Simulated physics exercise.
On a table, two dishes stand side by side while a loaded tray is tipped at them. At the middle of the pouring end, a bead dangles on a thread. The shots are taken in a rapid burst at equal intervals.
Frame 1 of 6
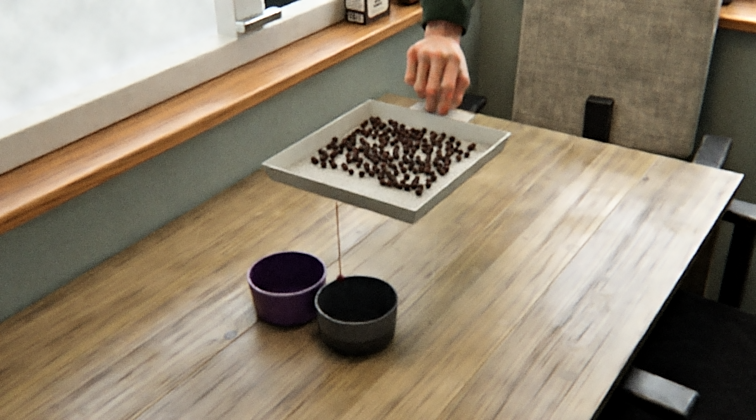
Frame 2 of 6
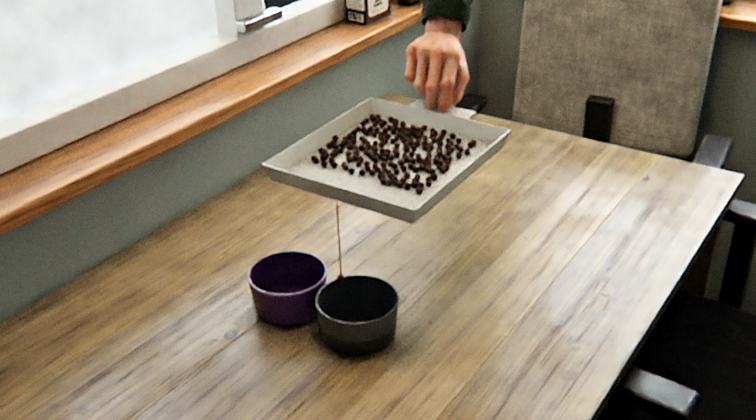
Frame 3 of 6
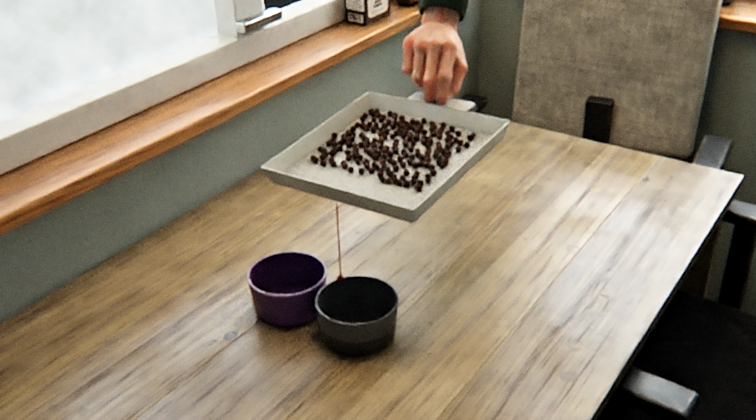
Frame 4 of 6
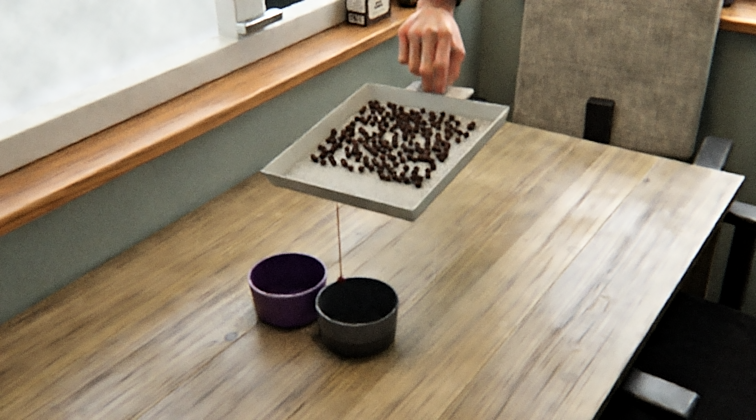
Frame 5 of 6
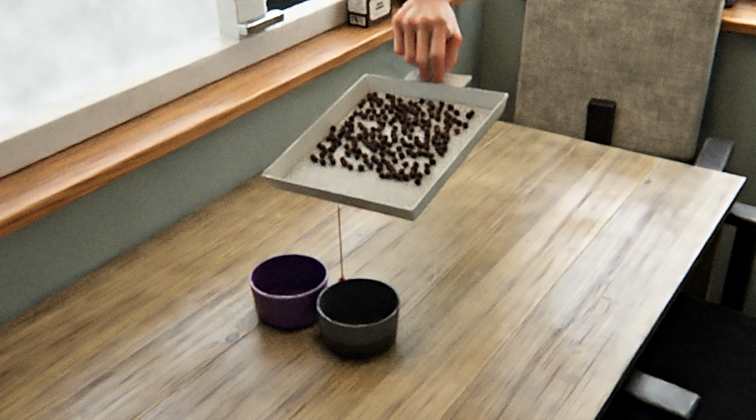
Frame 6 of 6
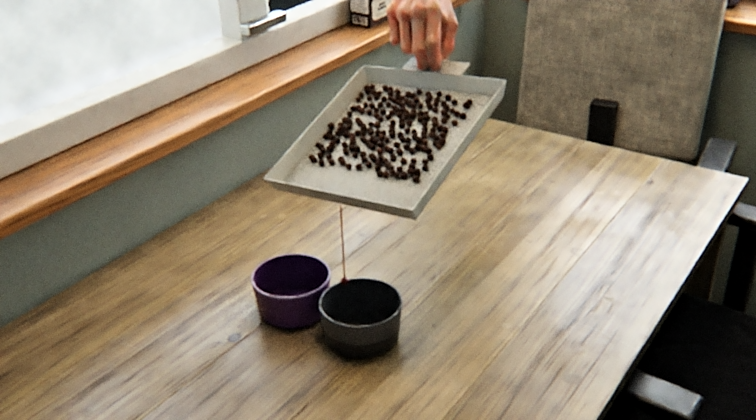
A hand raising the far end of a pale tray of dark berries, tilting it above purple and dark grey bowls.
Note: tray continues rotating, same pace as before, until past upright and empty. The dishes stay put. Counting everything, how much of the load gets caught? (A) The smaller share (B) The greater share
The greater share (B).
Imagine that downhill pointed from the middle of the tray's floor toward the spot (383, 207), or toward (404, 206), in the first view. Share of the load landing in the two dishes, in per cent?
Roughly 20 percent, then 10 percent.
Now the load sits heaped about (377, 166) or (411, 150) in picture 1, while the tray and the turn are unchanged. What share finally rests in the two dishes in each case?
It would be 70 in a hundred, and then 70 in a hundred.
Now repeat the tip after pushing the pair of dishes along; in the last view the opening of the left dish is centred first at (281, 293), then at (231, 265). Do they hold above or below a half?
At place one in excess of half; at place two in excess of half.
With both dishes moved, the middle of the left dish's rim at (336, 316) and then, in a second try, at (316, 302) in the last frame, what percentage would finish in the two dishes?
You'd get near 10 per cent and afterwards near 30 per cent.
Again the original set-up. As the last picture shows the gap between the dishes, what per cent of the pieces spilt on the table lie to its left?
100 per cent or thereabouts.
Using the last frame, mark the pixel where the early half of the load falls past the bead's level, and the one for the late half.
I'd place the first part at (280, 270) and the rest at (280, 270).
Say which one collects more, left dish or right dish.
Simple - it is the one placed left.
Soon after the last picture, tray tipped steeply; most on the tray; a stray few in the left dish; a stray few outside both; a small part in the air.
A little later, tray tipped past a quarter turn; about a quarter on the tray; a stray few in the right dish; about a third in the left dish; a small part outside both; about a quarter in the air.
Later still, tray tipped past a quarter turn; a stray few in the right dish; most in the left dish; about a quarter outside both.
At rest, tray tipped past a quarter turn; a stray few in the right dish; most in the left dish; about a quarter outside both.
